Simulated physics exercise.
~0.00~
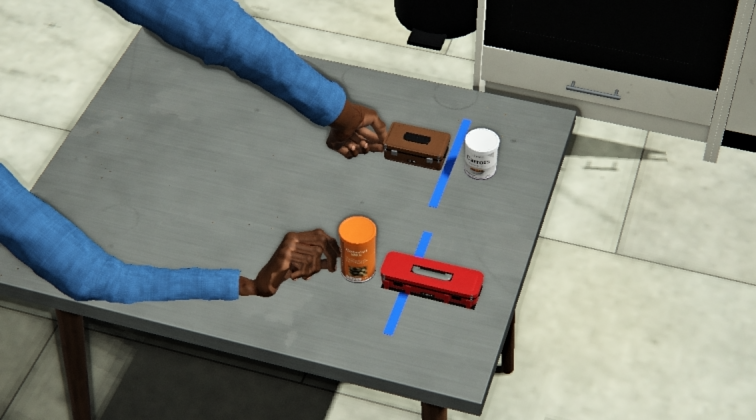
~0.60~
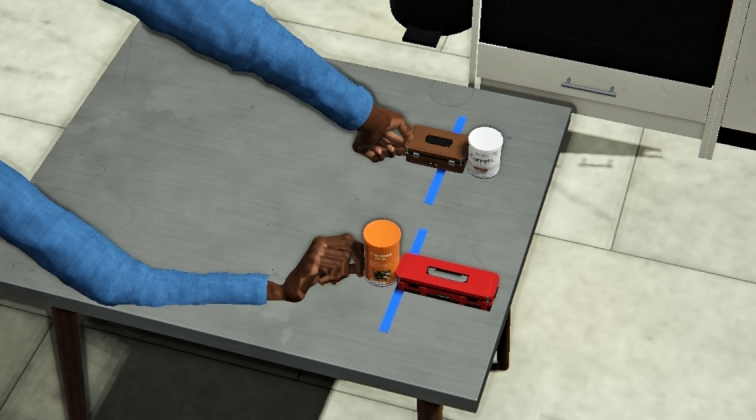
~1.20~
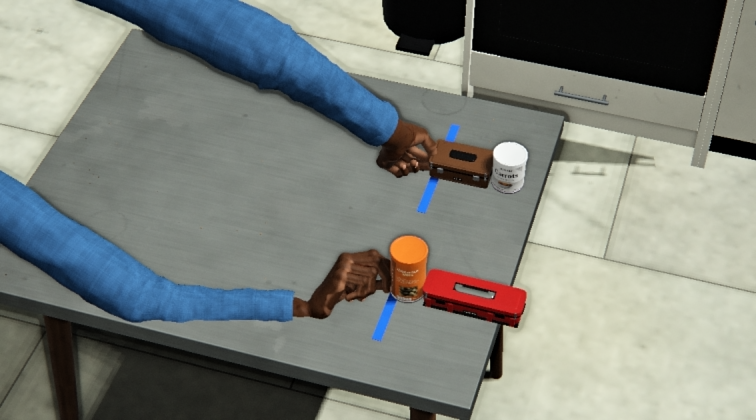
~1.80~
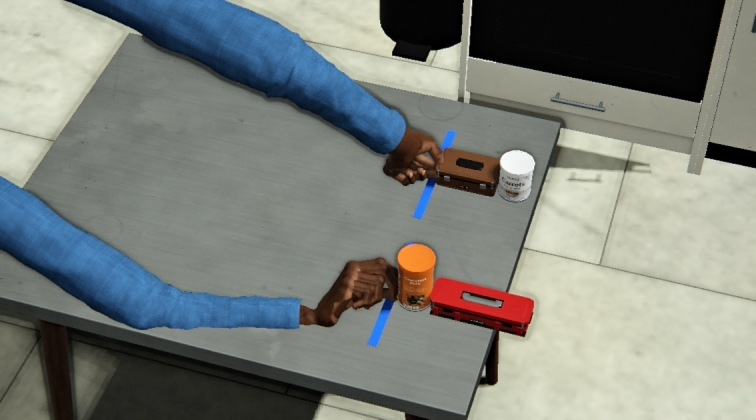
A person in blue sleeves reaches from the left over a grey table, seen from above at an angle by a slightly swaying camera, with a cabinet behind. The far hand is at a brown case with a white tin to its right, while the near hand is at an upright orange tin beside a red case; blue tape marks both lanes. Both hands push rightward, and the brown case and orange tin move toward the tape. The white tin and red case shift right ahead of them, toward the table's edge. The hands end near the tape, with the white tin and red case still on the table.
